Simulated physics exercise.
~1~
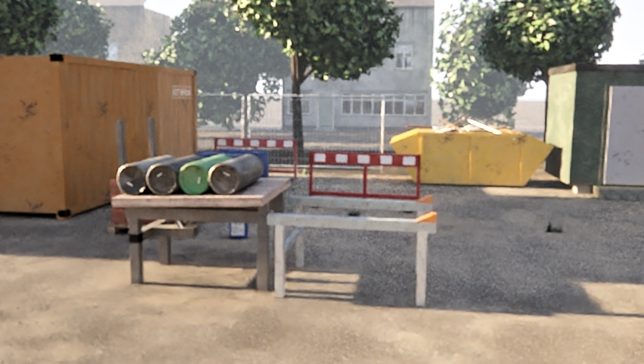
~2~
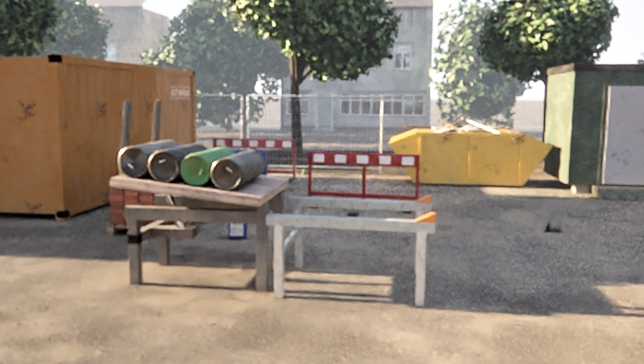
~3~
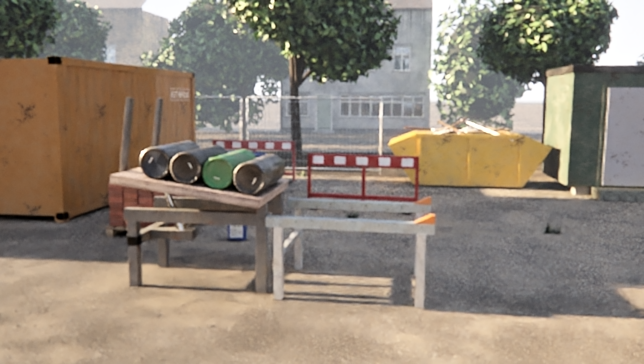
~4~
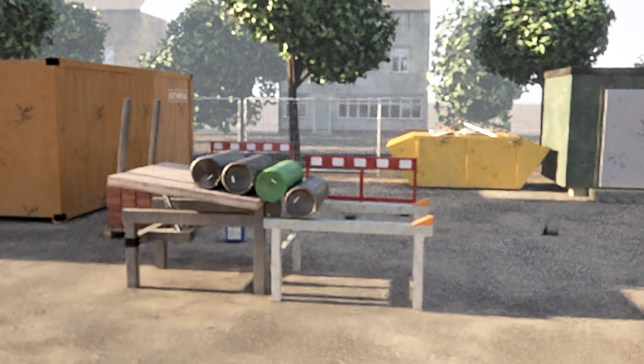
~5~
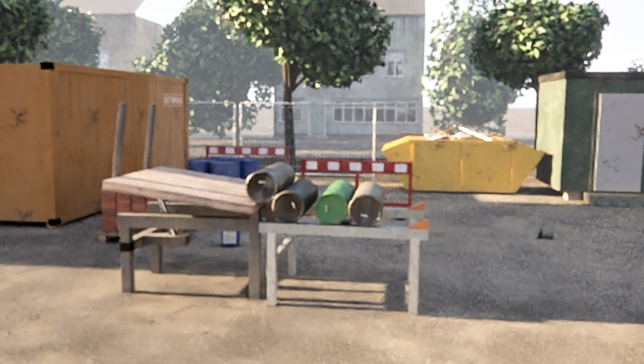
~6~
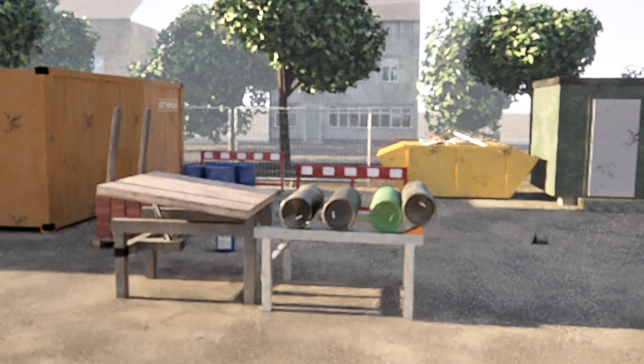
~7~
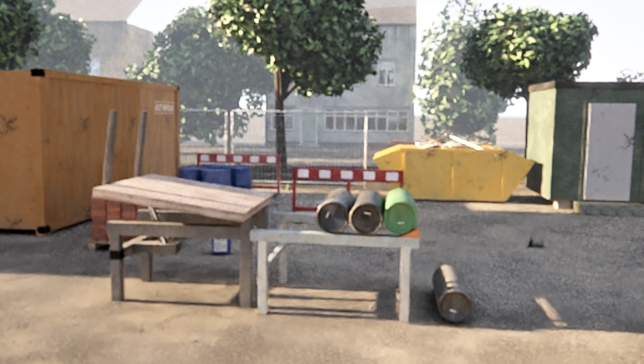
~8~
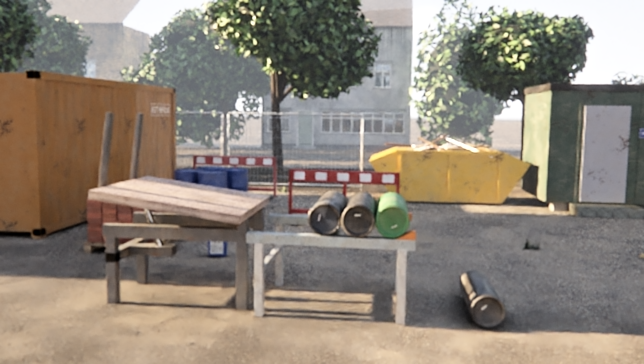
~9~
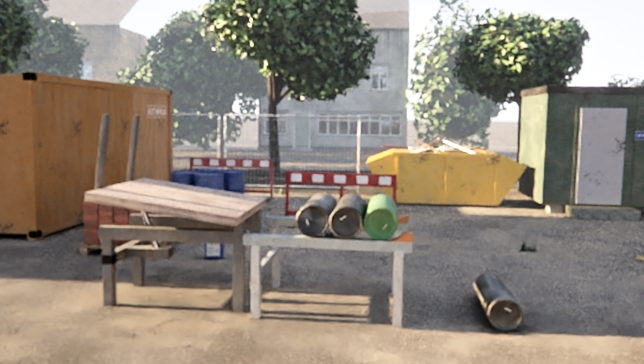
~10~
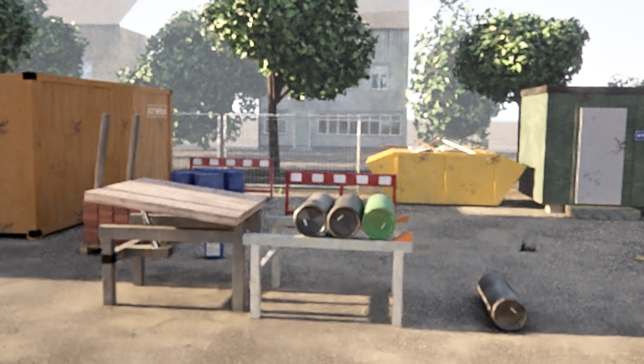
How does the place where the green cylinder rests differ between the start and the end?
At the start the green cylinder lies on the wooden table on the left, between dark cylinders. By the end it rests near the right end of the lower white rack, with two dark ones to its left.
